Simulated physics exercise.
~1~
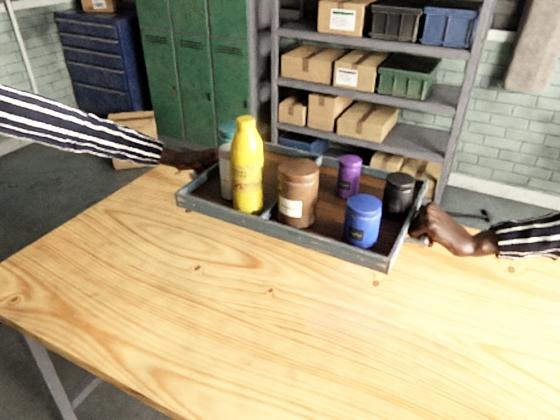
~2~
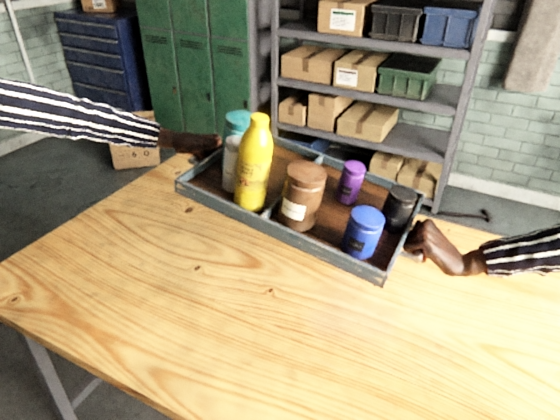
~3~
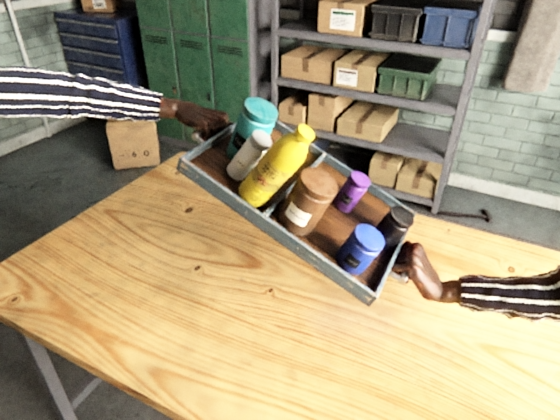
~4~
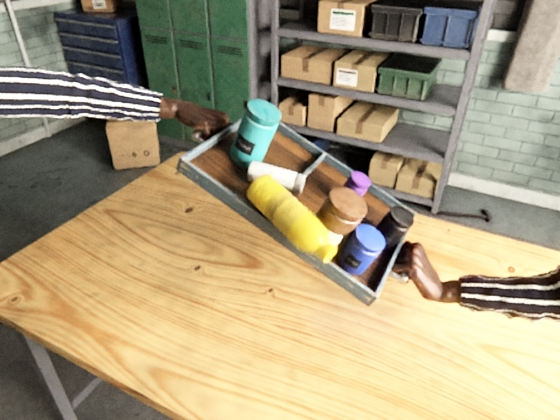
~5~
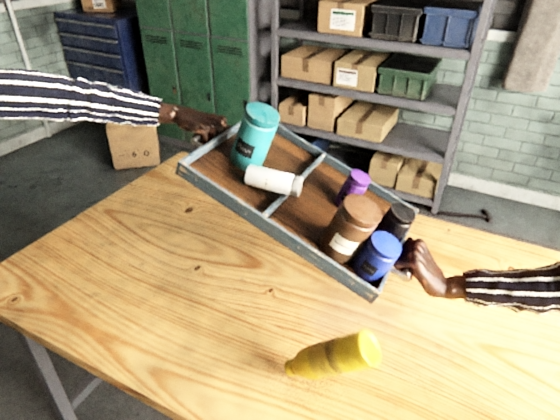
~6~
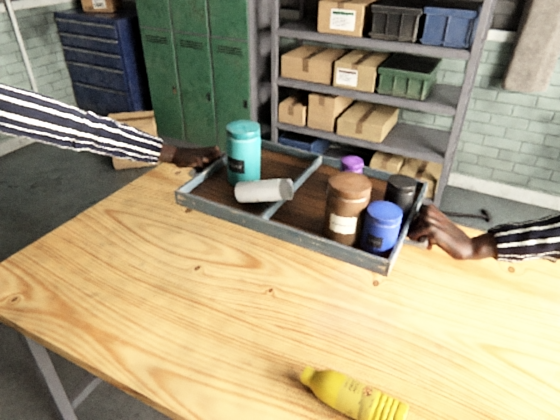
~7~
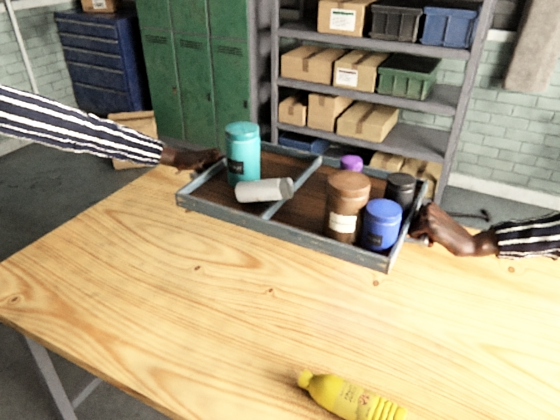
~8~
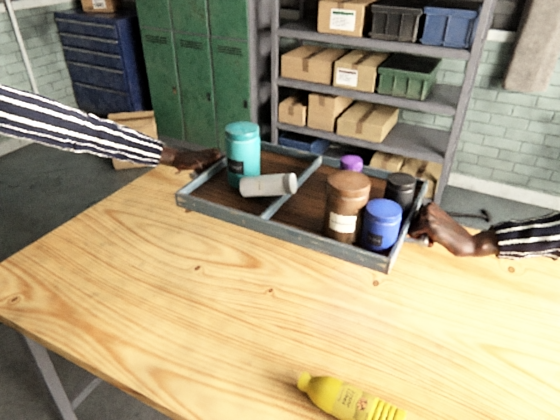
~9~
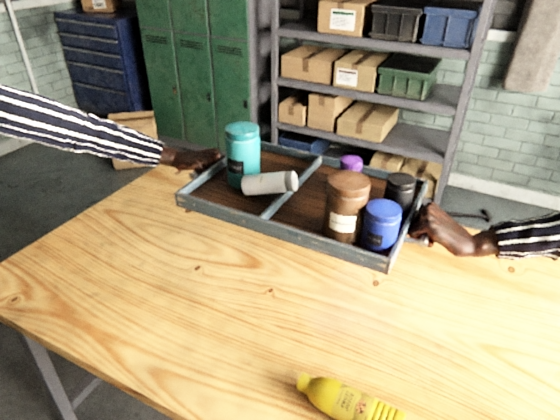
A tray of loose jars and bottles, held over a wooden table by two hands in striped sleeves, starts out nearly level, then tips down to the right. As it steepens, the yellow bottle and the white shaker lean and topple onto their sides. The yellow bottle then goes over the near rim and drops to the tabletop, while the brown jar slides right toward the blue one. The hands level the tray again and hold it steady. At the end, the yellow bottle lies on the table near the front edge, the white shaker lies on its side in the tray, and the brown jar stands upright beside the blue jar.
